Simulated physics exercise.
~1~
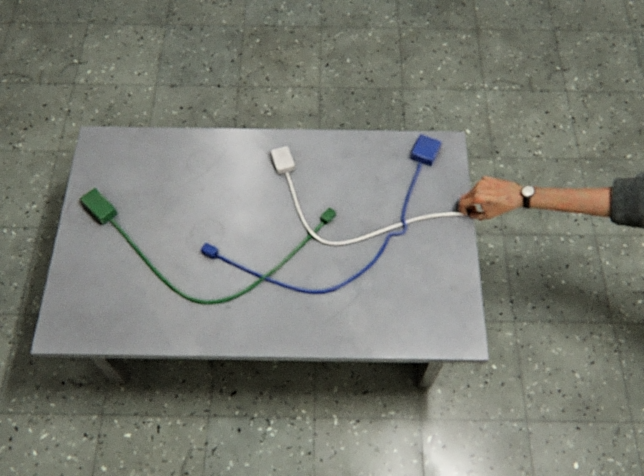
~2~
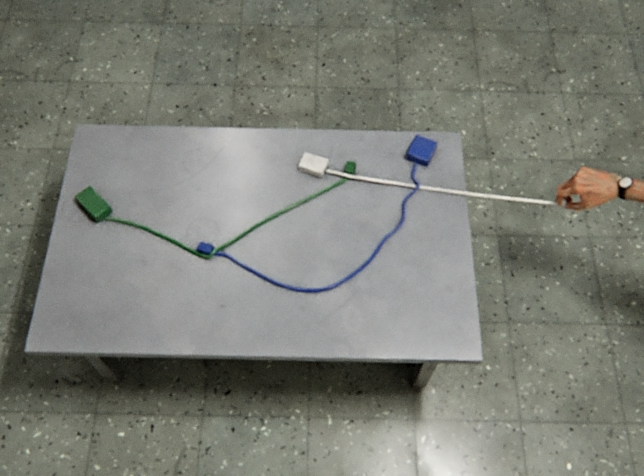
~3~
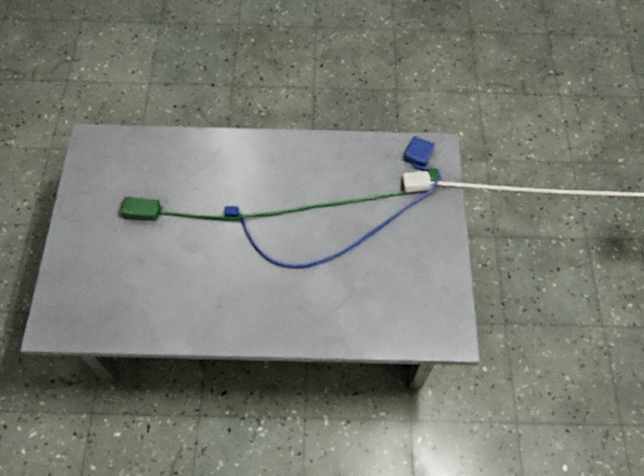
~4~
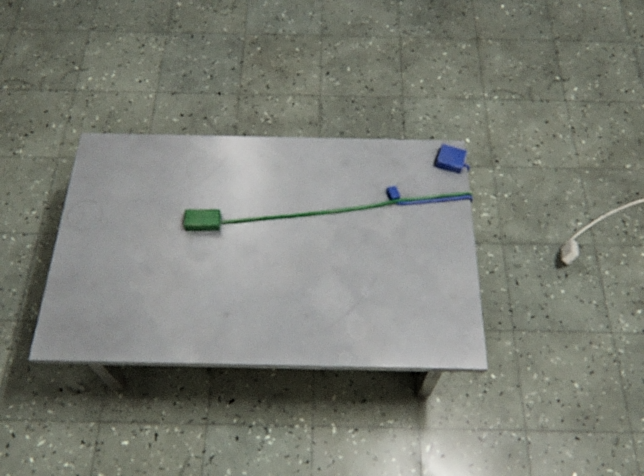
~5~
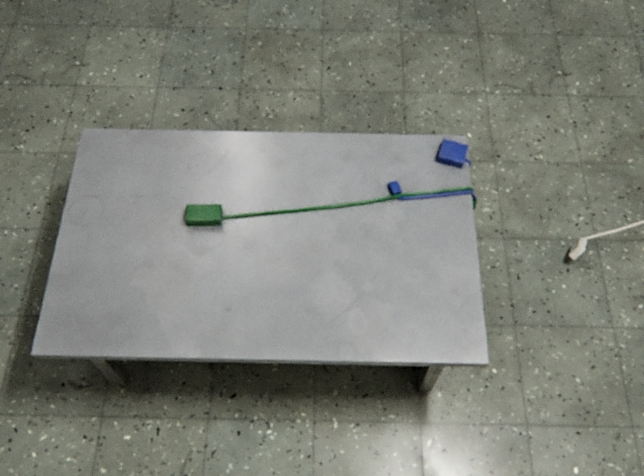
A hand pulls the white lead off the table's right edge, dragging green and blue leads rightward.
